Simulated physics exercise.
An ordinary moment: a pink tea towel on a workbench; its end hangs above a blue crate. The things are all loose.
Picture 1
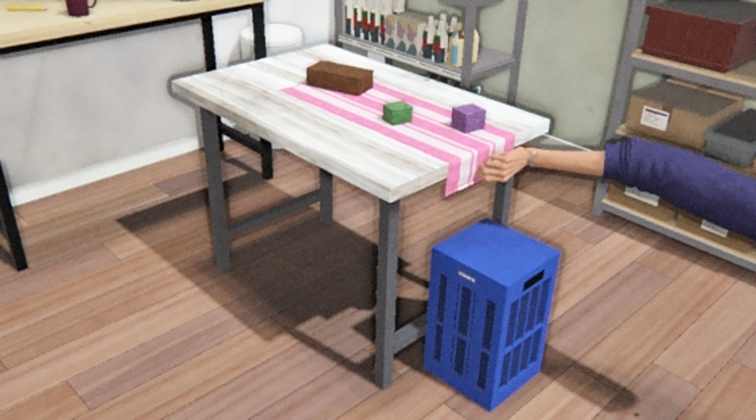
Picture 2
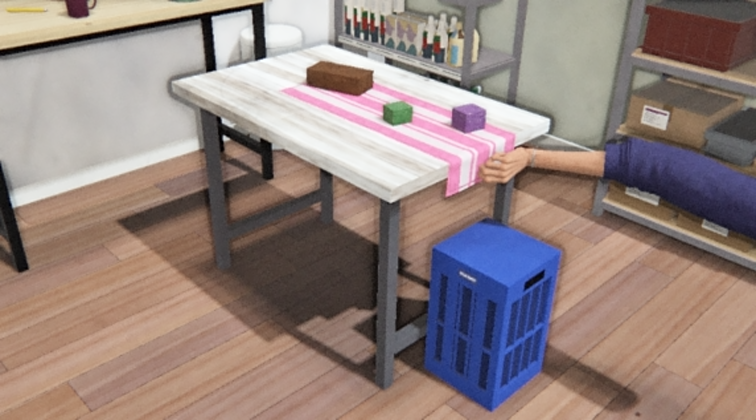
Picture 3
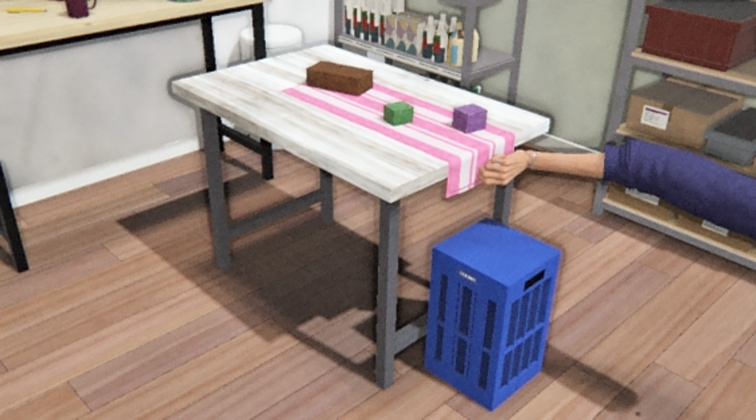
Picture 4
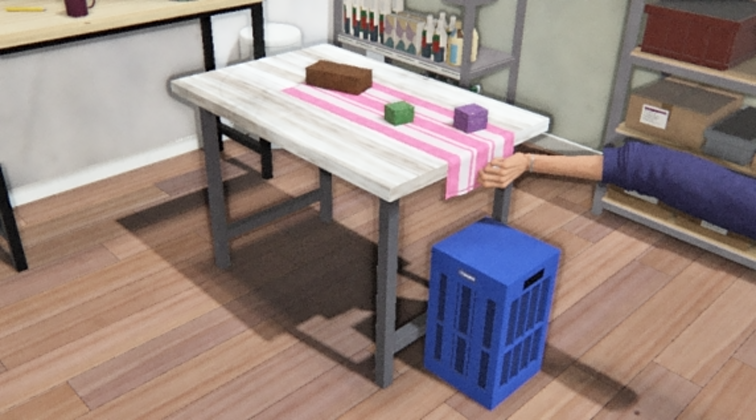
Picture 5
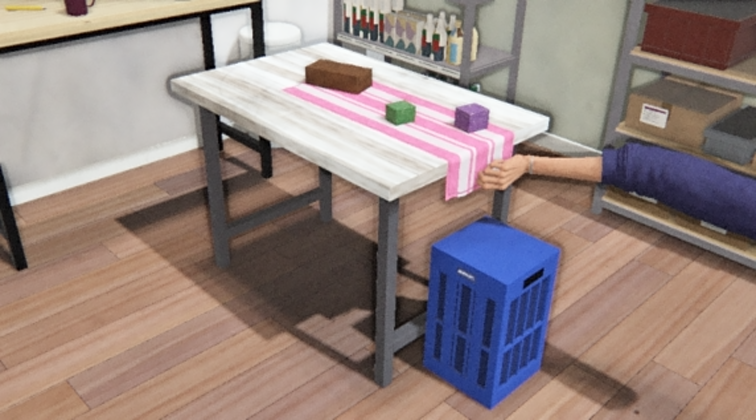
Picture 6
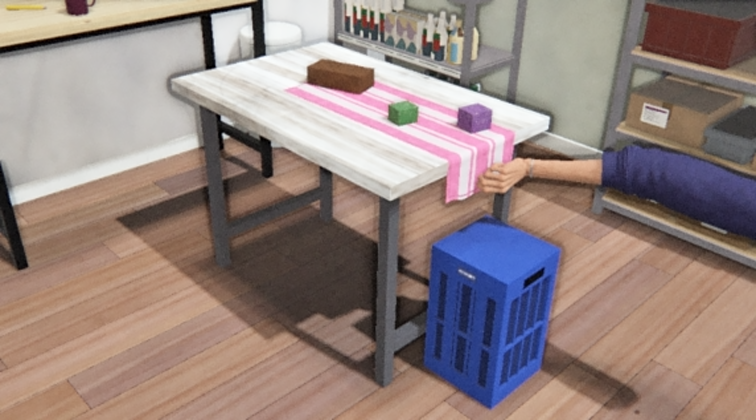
The clip shows a hand gripping the hanging end of a pink striped cloth on a workbench above a blue crate, drawing it slightly downward as the green and purple blocks shift slightly right along with the cloth.
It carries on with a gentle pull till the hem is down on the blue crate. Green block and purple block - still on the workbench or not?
Green block: Still on it; purple block: Not on it.
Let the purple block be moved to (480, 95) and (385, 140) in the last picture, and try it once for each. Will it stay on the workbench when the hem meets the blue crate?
It does not fall the first time and does not fall the second time.
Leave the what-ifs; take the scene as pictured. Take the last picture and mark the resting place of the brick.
It ends up roughly at (376, 90).
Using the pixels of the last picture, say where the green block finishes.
I'd mark it close to (444, 129).
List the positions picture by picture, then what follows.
The first frame shows tea towel end (446, 196); green block (398, 105); purple block (469, 108); brick (340, 68); top of the crate (496, 265).
The second frame shows tea towel end (446, 196), far hem (278, 91); purple block (470, 108); purple block stands on the cloth.
The third frame shows tea towel end (446, 198); green block (399, 105).
The fourth frame shows tea towel end (446, 199), far hem (279, 91); purple block (472, 108).
The fifth frame shows tea towel end (446, 201); green block (401, 105).
The sixth frame shows tea towel end (446, 203), far hem (283, 90); green block (403, 105); purple block (475, 108); top of the crate (497, 262).
Then, 0.22 s on from there, hem going down; green block moved a little; purple block moved a little.
Then, 0.64 s on from there, hem going down; green block carried along near (428, 123); purple block tipping at the edge near (500, 125).
Then, 1.06 s on from there, hem on the crate; green block carried along near (441, 128); purple block over the edge.
In the end, hem on the crate; green block carried along near (444, 129); purple block over the edge. The green block keeps clear of the edge and the purple block falls off.
